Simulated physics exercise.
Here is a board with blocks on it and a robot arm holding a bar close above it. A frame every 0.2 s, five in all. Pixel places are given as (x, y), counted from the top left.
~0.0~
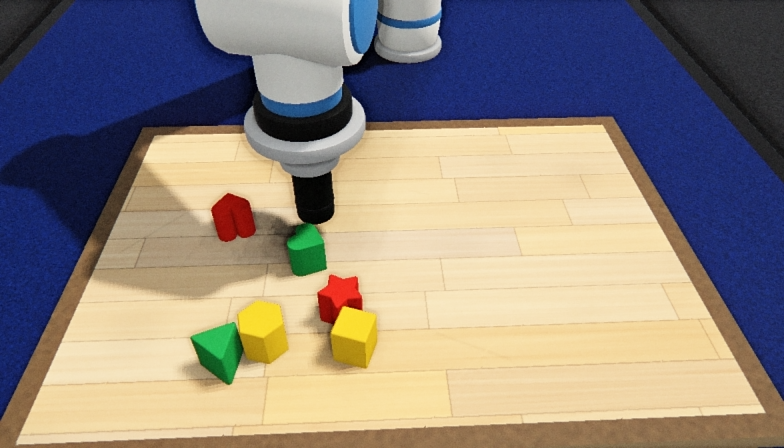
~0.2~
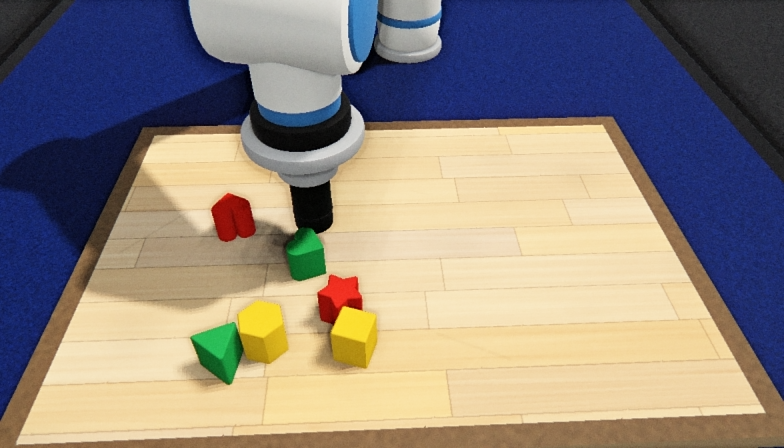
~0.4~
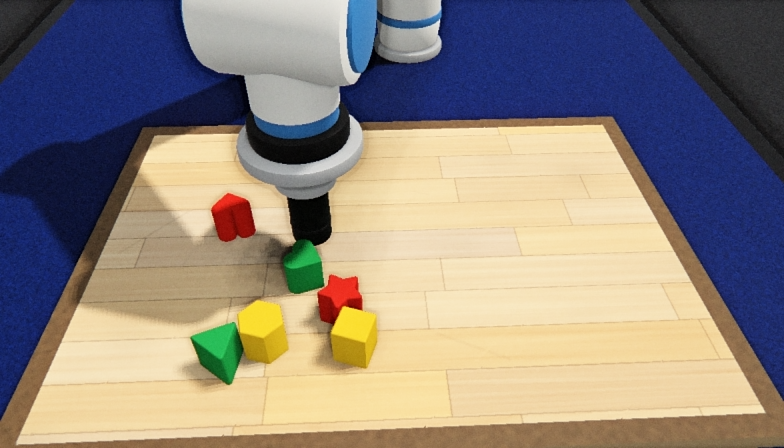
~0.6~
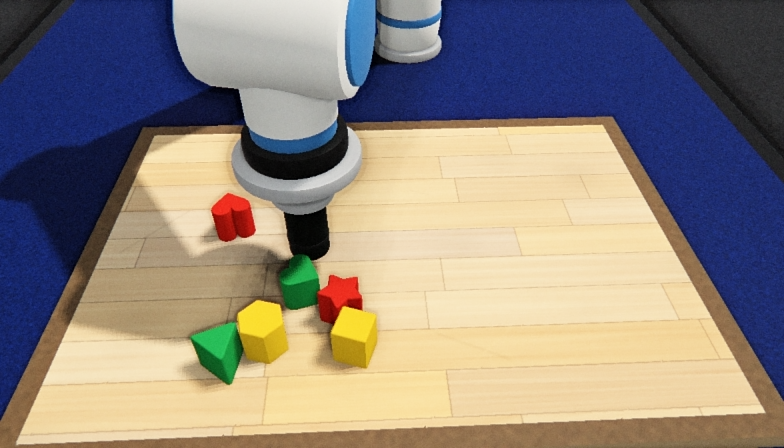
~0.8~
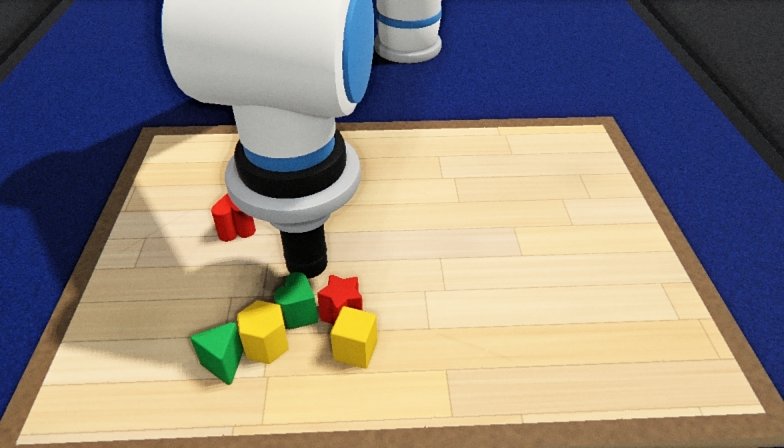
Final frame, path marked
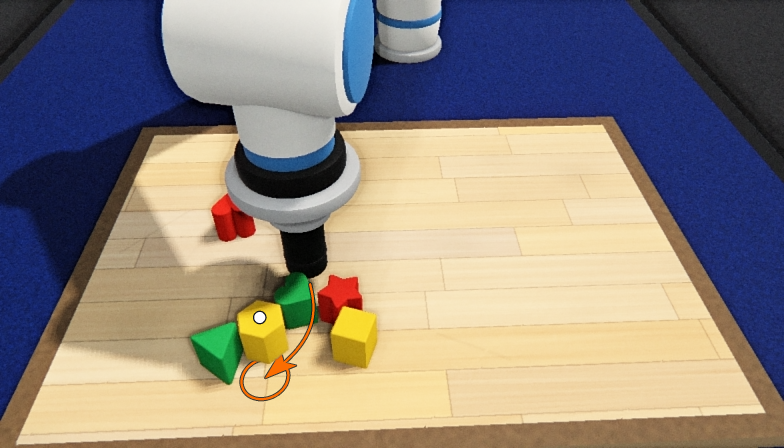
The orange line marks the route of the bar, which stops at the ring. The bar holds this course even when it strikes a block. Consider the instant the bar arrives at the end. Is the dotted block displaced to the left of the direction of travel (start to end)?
No.
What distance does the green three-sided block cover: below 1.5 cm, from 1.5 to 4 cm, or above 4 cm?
My estimate: In the 1.5 to 4 cm range.
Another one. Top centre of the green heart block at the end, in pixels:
The middle of its top is at (281, 379).
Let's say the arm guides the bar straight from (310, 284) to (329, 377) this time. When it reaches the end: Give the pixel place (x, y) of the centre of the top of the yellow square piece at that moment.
Top centre: (375, 336).
The line goes from (310, 284) via (313, 315) and (298, 349), ending at (265, 378); the dot is on the yellow six-sided block.
What follows on the original path. One third of the way, bar at (310, 297); yellow six-sided block at (257, 335), turned 60° clockwise; green heart block at (300, 325); red star block at (347, 295), turned 15° anticlockwise; yellow square piece at (361, 328).
Two thirds of the way, bar at (294, 330); green three-sided block at (209, 340); yellow six-sided block at (247, 342), turned 70° clockwise; green heart block at (295, 360), turned 40° anticlockwise; red star block at (346, 298), turned 30° anticlockwise; yellow square piece at (364, 329), turned 20° clockwise.
At the end, bar at (260, 359); green three-sided block at (181, 344), turned 20° clockwise; yellow six-sided block at (207, 363), turned 105° clockwise; green heart block at (281, 379), turned 105° anticlockwise; red star block at (346, 298), turned 30° anticlockwise; yellow square piece at (364, 329), turned 20° clockwise.
